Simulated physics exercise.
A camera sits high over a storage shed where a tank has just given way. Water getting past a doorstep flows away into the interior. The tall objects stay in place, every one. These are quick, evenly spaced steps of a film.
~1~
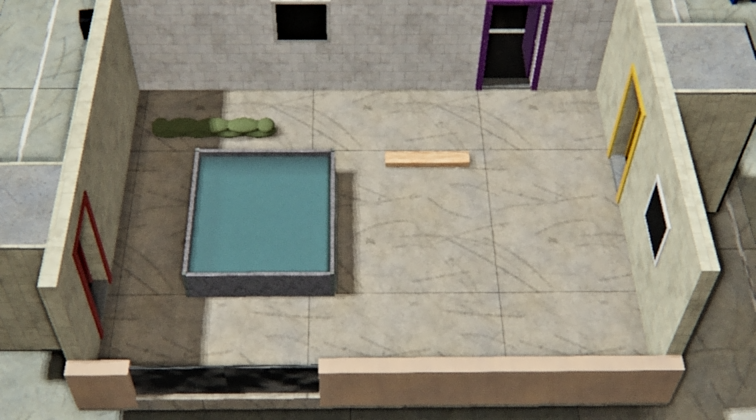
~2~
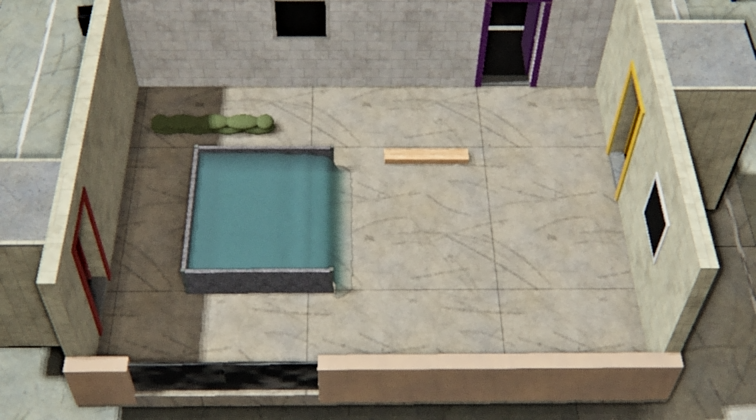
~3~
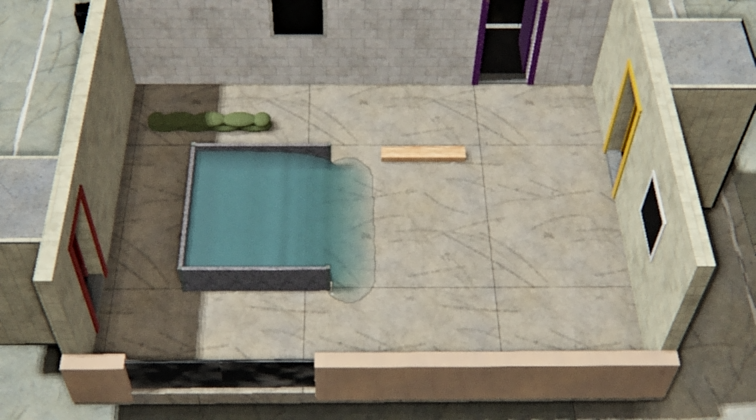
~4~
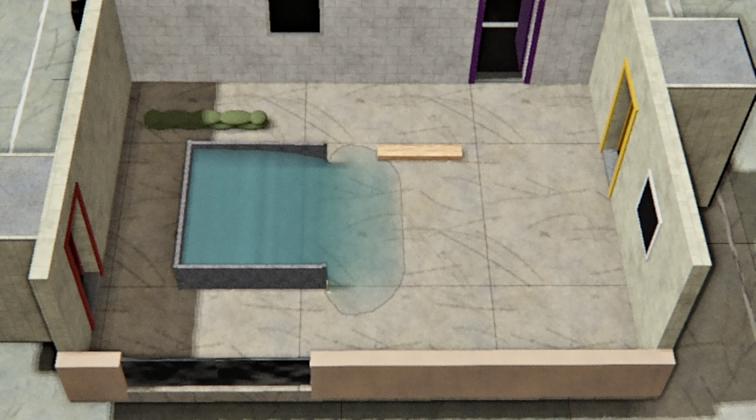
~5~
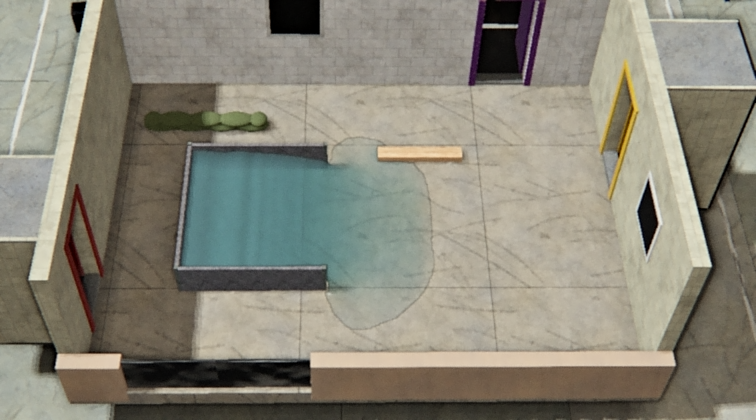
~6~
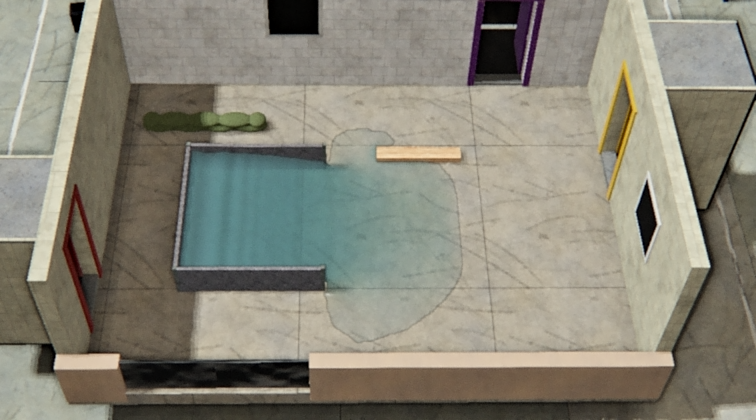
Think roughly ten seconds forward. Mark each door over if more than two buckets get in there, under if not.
Red door: Under, purple door: Over, yellow door: Over.
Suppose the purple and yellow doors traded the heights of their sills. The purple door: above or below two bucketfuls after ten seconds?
In that case purple stays within limit.
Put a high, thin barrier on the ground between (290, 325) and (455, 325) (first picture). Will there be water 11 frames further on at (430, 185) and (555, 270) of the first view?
Result by location - first soaked, second soaked.
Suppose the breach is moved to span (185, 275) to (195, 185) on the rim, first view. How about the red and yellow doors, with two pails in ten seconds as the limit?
My guess is that the red door tops the mark while the yellow door stays short of it.
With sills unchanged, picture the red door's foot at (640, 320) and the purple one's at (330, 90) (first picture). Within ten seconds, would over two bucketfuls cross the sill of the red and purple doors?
As I read it, the red overshoots, and the purple falls short.
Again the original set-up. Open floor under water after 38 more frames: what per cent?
Roughly 60 per cent.
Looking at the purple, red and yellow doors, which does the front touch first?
That's the one in yellow.
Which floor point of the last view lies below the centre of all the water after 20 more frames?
About (455, 237).
A moment on, water covers 35 % of the floor; the red door not reached, the purple door not reached, the yellow door not reached.
Next, water covers 50 % of the floor; the red door not reached, the purple door not reached, the yellow door under two buckets in.
Then, water covers 55 % of the floor; the red door not reached, the purple door wet at the sill, nothing in, the yellow door far over two buckets in.
Later, water covers 60 % of the floor; the red door not reached, the purple door under two buckets in, the yellow door far over two buckets in.
In the end, water covers 90 % of the floor; the red door wet at the sill, nothing in, the purple door over two buckets in, the yellow door far over two buckets in.
